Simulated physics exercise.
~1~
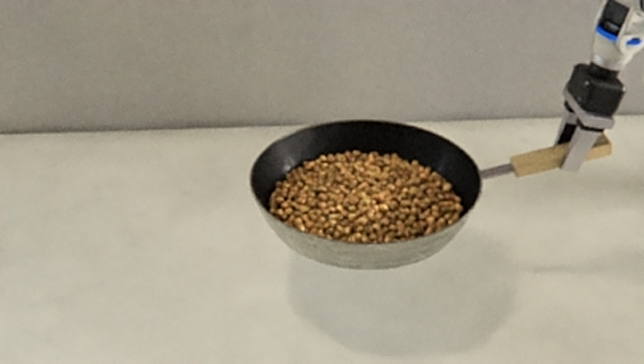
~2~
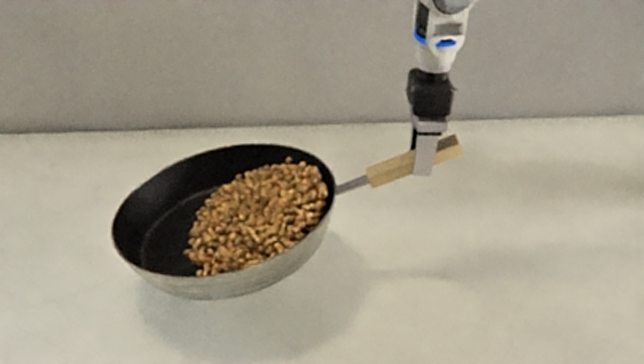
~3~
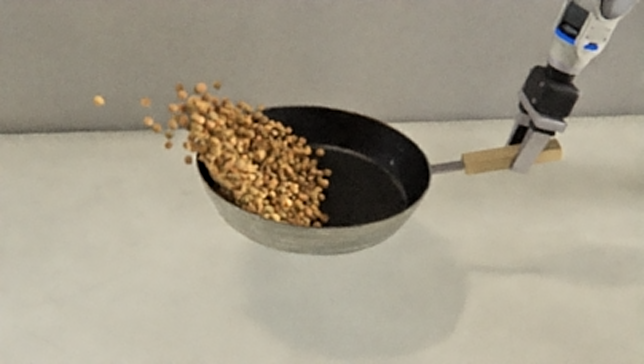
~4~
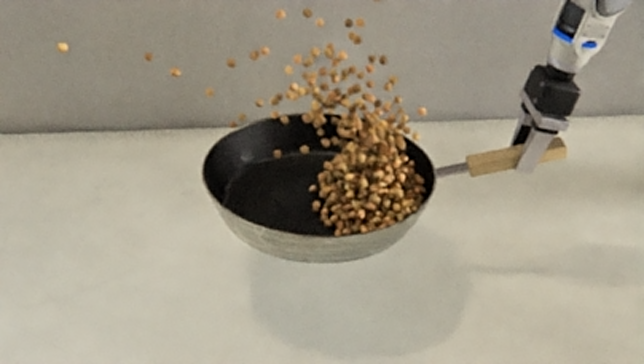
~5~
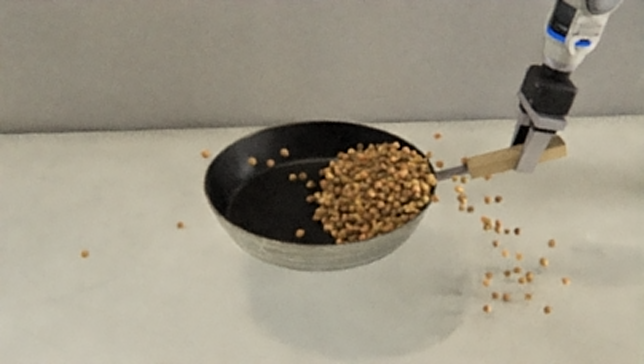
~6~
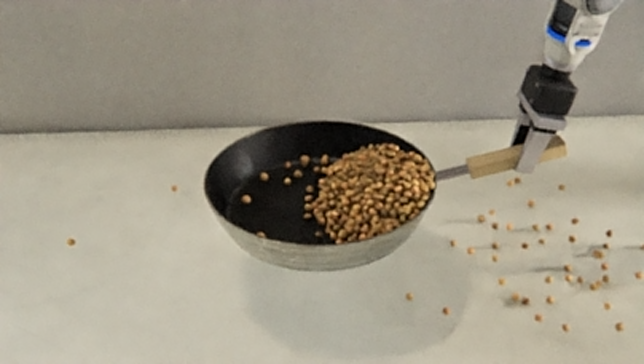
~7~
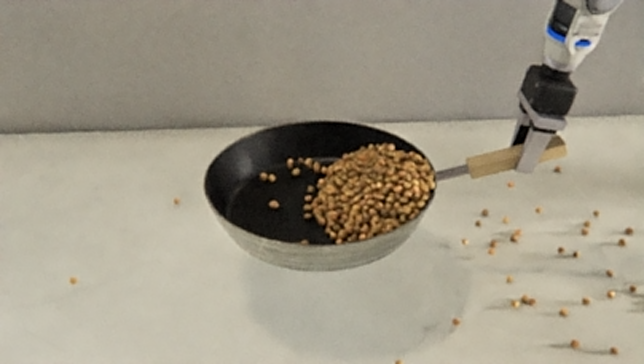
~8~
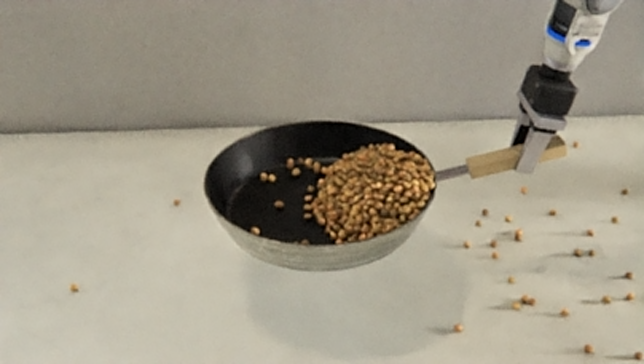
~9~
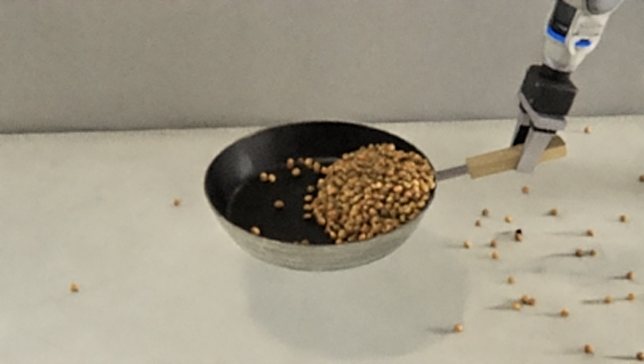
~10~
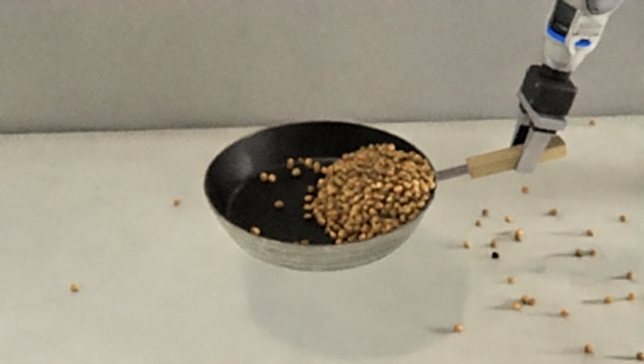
At the start, a robot arm holds a dark frying pan by its wooden handle above a pale surface, with a broad heap of dried chickpeas inside. The arm swings the pan to the left, tipping it slightly, and the chickpeas gather toward the handle side. It then pulls the pan back to the right, and the load surges up the far left side, some flying out. The airborne chickpeas scatter over the pan while most pile up near the handle. Several drop past the handle and bounce across the surface. Finally the pan is still, most chickpeas heaped inside and a small portion scattered outside, mainly at right.
